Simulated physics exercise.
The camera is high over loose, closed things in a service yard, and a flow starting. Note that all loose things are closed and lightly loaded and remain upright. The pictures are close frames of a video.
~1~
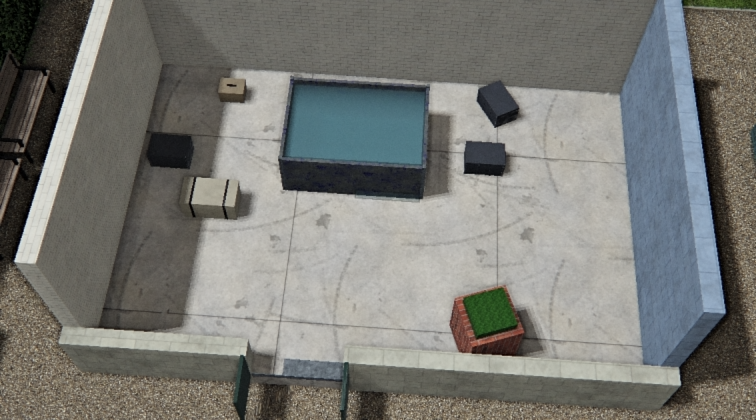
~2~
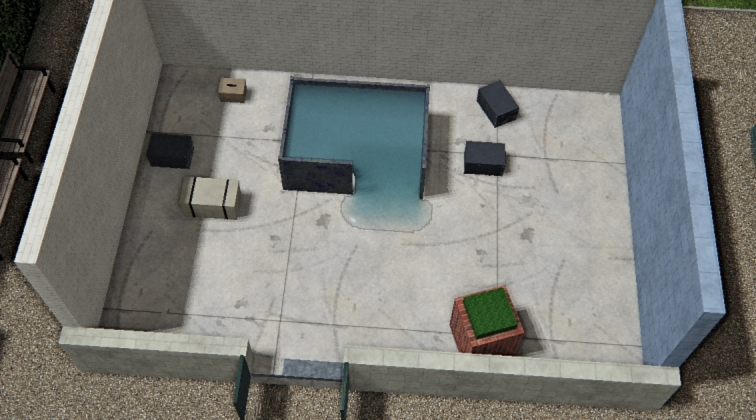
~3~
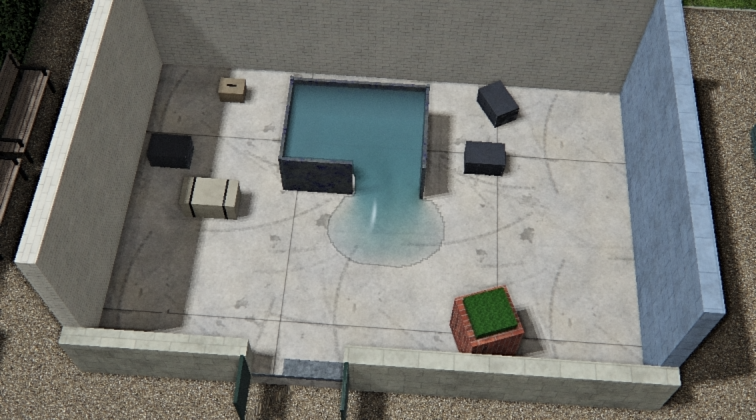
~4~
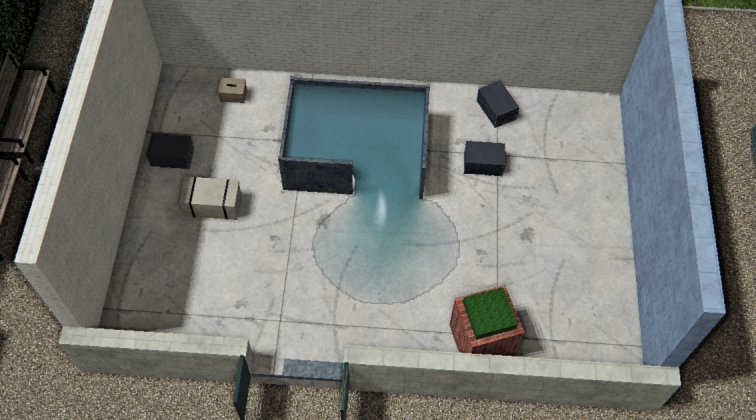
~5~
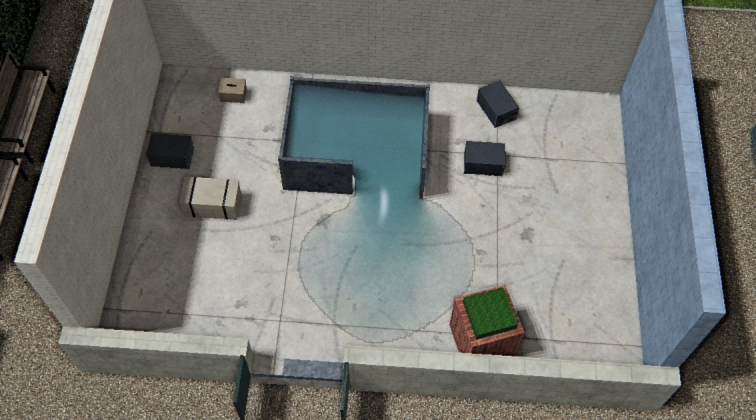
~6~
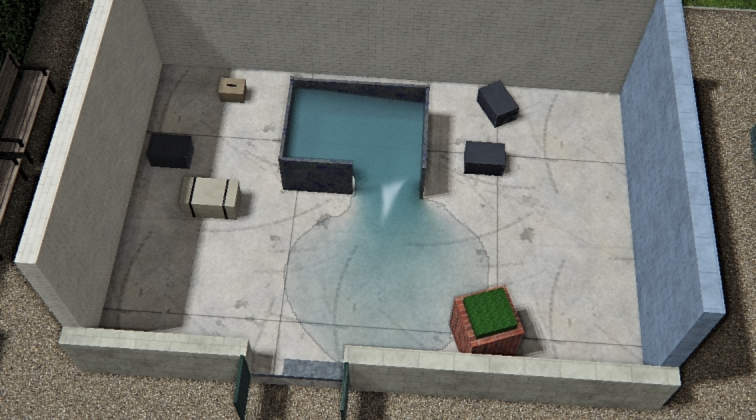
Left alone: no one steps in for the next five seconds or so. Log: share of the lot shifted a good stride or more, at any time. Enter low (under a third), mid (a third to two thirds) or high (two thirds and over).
Low.
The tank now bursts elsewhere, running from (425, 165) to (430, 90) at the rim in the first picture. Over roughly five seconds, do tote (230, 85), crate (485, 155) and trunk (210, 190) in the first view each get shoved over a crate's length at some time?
Same order as named: Not sent that far; sent that far; not sent that far.
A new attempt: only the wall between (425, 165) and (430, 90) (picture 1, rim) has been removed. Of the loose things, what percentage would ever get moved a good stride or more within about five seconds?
My estimate is some 40 per cent of them.
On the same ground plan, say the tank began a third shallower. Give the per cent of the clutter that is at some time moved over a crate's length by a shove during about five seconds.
Near 0 % of the lot.
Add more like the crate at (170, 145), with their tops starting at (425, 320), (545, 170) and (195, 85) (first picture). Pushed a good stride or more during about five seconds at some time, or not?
Taking them one at a time: Goes the distance; falls short; falls short.
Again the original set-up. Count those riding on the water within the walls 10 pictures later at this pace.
The tally stands at 0.
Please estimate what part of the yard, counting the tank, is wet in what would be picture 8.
Roughly 30 per cent.
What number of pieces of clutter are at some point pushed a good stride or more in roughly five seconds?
That adds up to 0.
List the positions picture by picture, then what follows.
The first picture shows a crate at (169, 145), on the bottom; a crate at (486, 153), on the bottom; 0 of 5 have shifted.
The second picture shows a crate at (169, 145), on the bottom; a crate at (486, 153), on the bottom; 0 of 5 have shifted.
The third picture shows a crate at (169, 145) rests on the ground; a crate at (486, 153), on the bottom; 0 of 5 have shifted.
The fourth picture shows a crate at (169, 145) rests on the ground; a crate at (486, 153) rests on the ground; 0 of 5 have shifted.
The fifth picture shows a crate at (169, 145), on the bottom; a crate at (486, 153), on the bottom; 0 of 5 have shifted.
The sixth picture shows a crate at (169, 145), on the bottom; a crate at (486, 153) rests on the ground; 0 of 5 have shifted.
A moment on, 0 of 5 are well off their spots; 0 afloat.
Next, 0 of 5 are well off their spots; 0 afloat.
Later, 0 of 5 are well off their spots; 0 afloat.
In the end, 0 of 5 are well off their spots, and 0 have been at some point; 0 afloat.
